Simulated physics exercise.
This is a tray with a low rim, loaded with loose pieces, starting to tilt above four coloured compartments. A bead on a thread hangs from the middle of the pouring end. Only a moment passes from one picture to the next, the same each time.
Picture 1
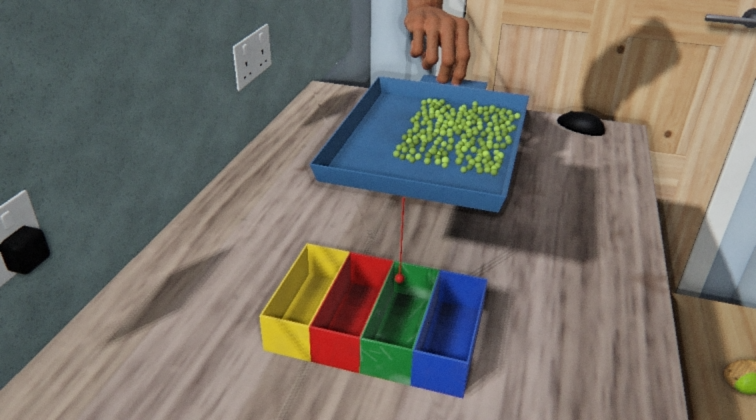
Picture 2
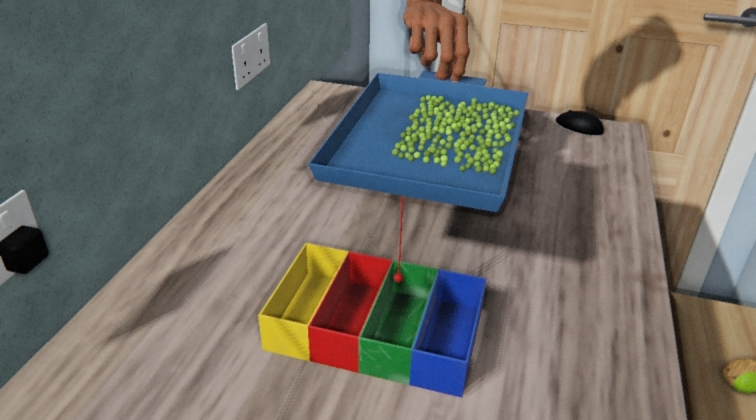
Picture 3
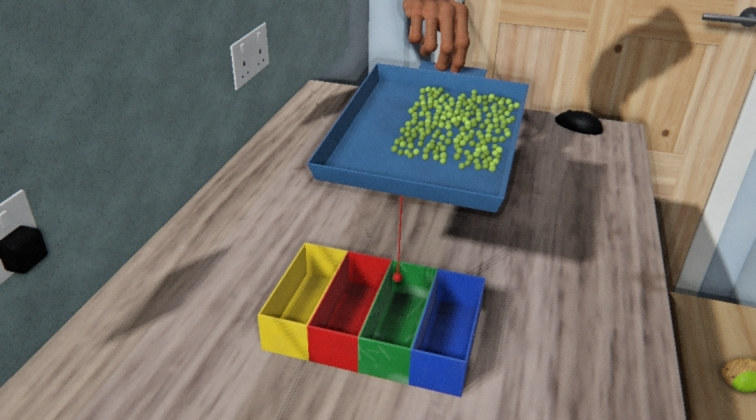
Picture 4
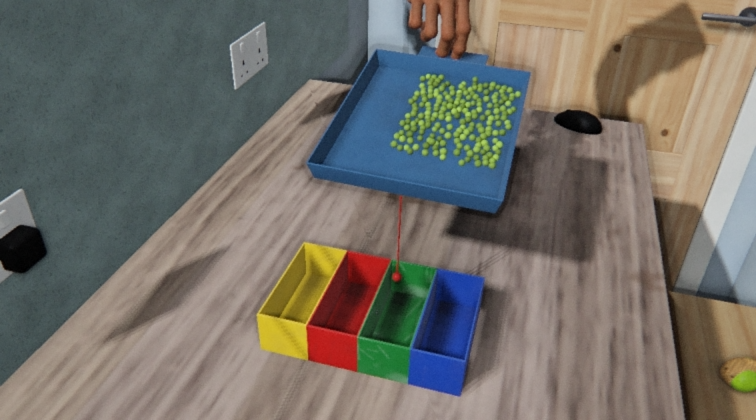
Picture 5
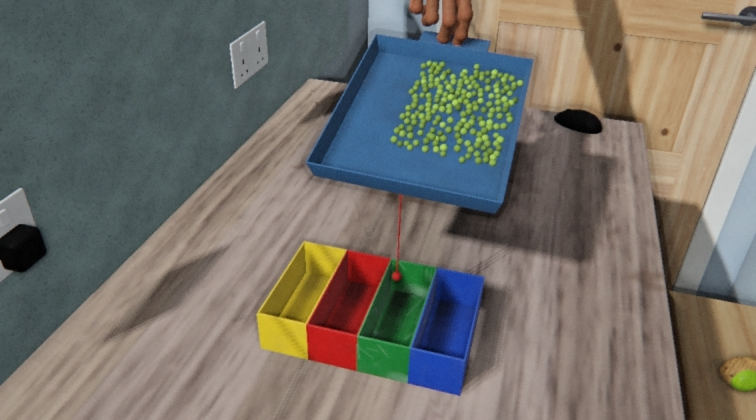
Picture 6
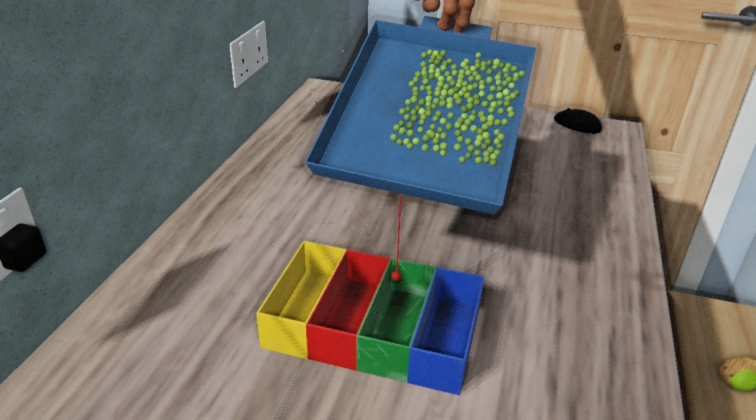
On a wooden worktop beside a grey-green wall with sockets and a pale wooden door behind, the view looks down from above. A blue tray of green peas, mostly right of centre, sits above yellow, red, green and blue compartments, a red bead hanging on a thread between. A hand at the far edge raises that side, steadily tilting the tray toward the viewer, its near right corner lowest, while the camera stays almost still.
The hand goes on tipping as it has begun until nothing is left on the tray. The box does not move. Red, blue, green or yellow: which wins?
The blue one ends fullest.
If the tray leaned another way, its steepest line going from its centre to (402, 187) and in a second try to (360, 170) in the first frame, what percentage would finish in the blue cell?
The first gives 30 %, the second 0 %.
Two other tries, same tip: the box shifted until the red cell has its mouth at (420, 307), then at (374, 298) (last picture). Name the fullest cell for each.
The first try: Green. The second: The blue one.
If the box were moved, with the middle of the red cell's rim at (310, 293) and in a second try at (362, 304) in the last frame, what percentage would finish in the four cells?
In turn 30 and 90 in a hundred.
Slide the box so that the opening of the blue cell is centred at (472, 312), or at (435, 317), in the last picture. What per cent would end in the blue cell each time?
Near 60 % and 40 %.
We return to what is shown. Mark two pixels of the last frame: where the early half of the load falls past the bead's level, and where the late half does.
Around (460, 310) and then (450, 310).
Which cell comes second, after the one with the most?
It is the green cell.
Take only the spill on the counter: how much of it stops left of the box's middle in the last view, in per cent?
About 10 per cent.
Soon after the last picture, tray tipped steeply; most on the tray; a stray few in the blue cell; a small part falling or outside the box.
A little later, tray tipped past a quarter turn; about half on the tray; a small part in the blue cell; a stray few in the green cell; about a quarter falling or outside the box.
Later still, tray tipped past a quarter turn; about half in the blue cell; about a quarter in the green cell; about a quarter falling or outside the box.
At rest, tray tipped past a quarter turn; about half in the blue cell; about a quarter in the green cell; none in the red cell; none in the yellow cell; about a quarter outside the box.
